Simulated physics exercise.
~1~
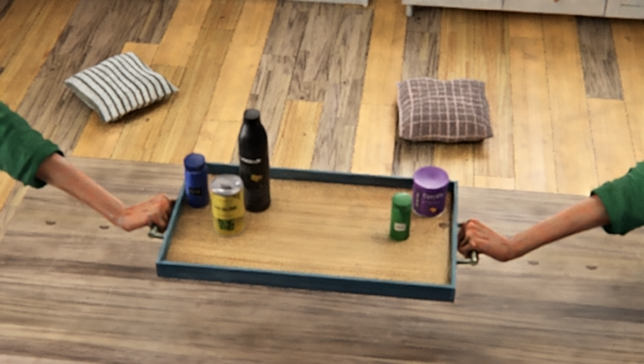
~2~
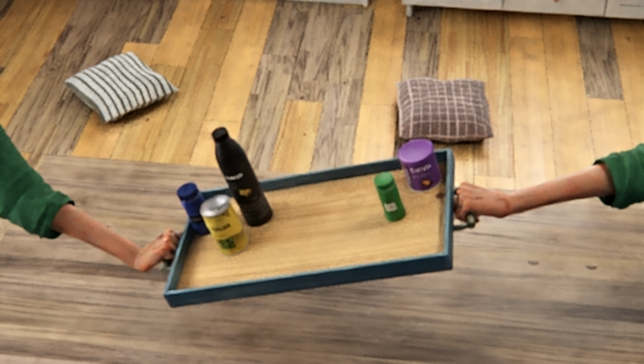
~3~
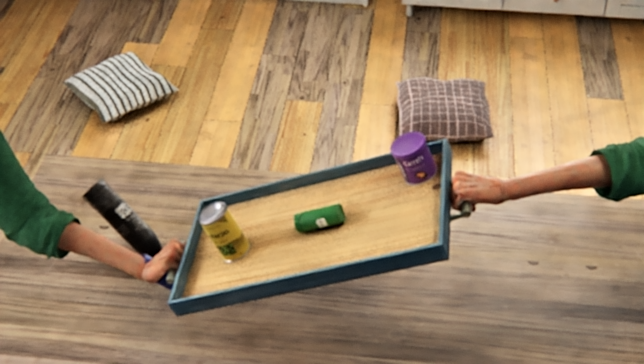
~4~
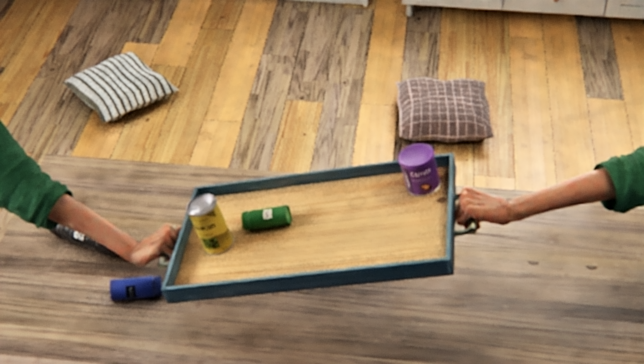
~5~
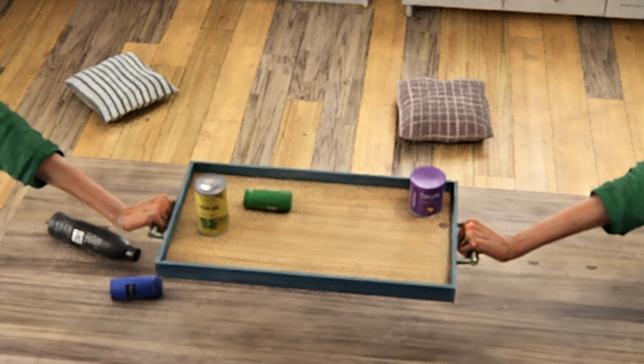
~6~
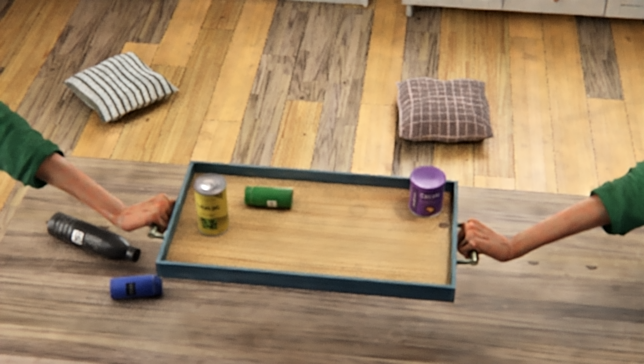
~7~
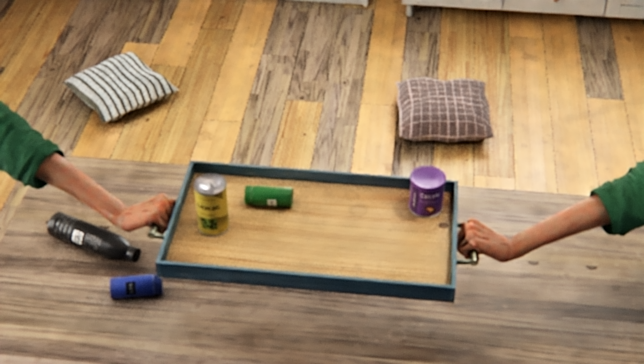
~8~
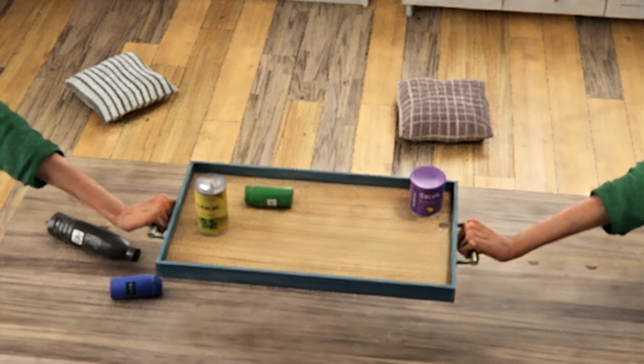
A black bottle and a blue container fell off the left side of a tray as two hands tilted it that way, while a green one toppled over. The hands levelled the tray again, with the yellow and purple tins still standing on it.
